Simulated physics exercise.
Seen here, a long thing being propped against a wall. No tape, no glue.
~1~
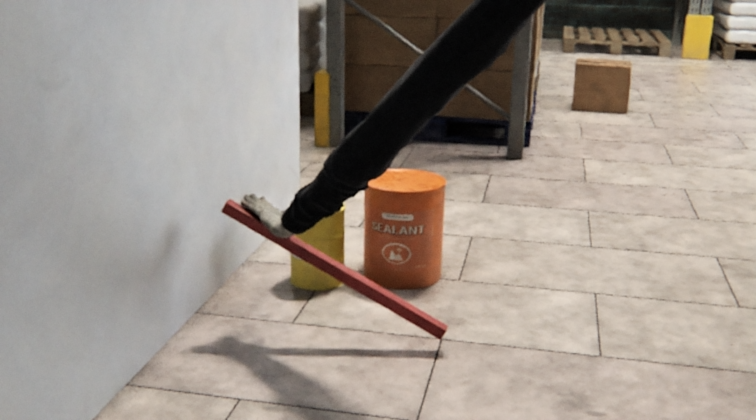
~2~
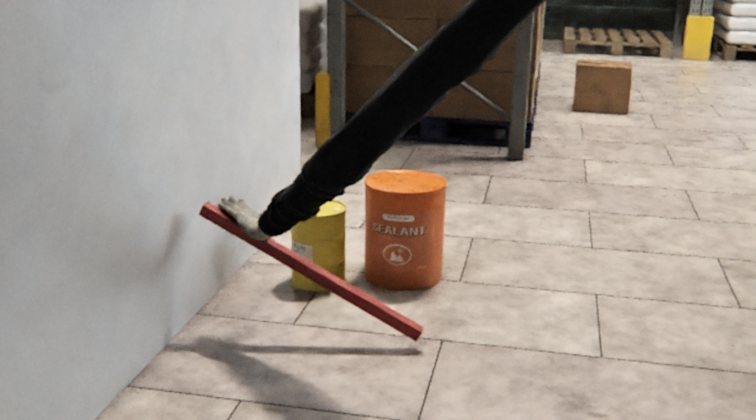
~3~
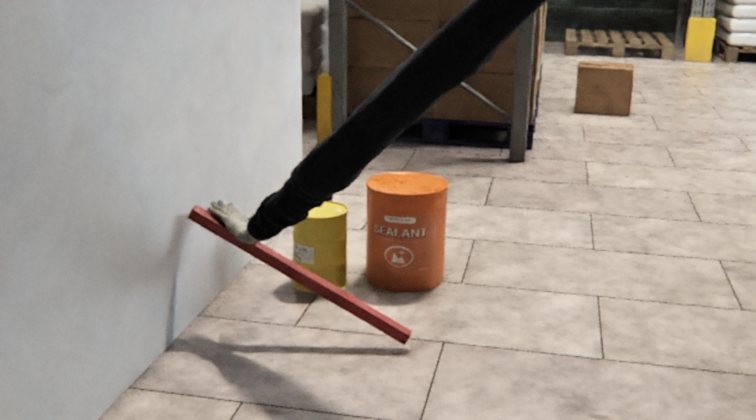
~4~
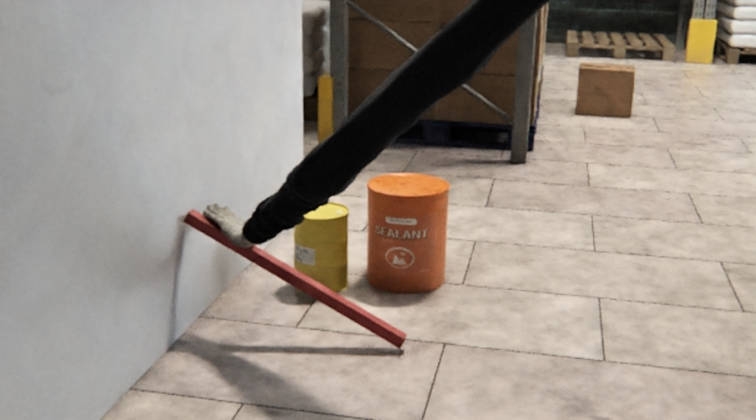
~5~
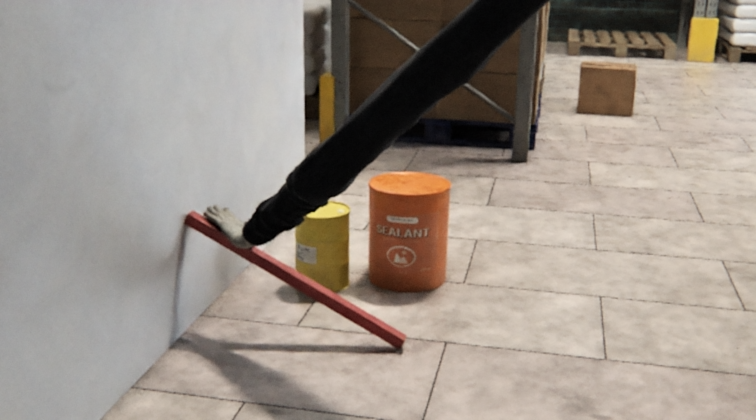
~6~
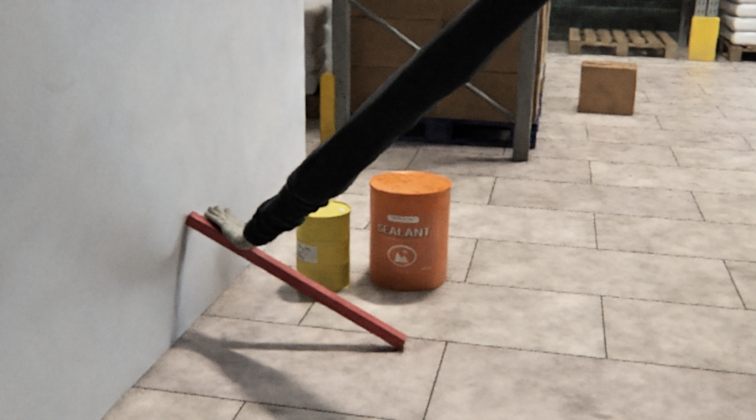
Warehouse floor, a gloved hand moving a red pole left and leaning it on a pale wall, still holding it.
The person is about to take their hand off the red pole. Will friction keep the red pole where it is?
It slips out.
Then, 0.40 s later than the last frame, red pole 28° lower than it was left near (308, 328).
Then, 0.70 s later than the last frame, red pole 26° lower than it was left near (310, 330).
When it is over, moved from the start, red pole; the other 2 as before. End places, in pixels of the last picture, red pole near (309, 332). The pole gives way.
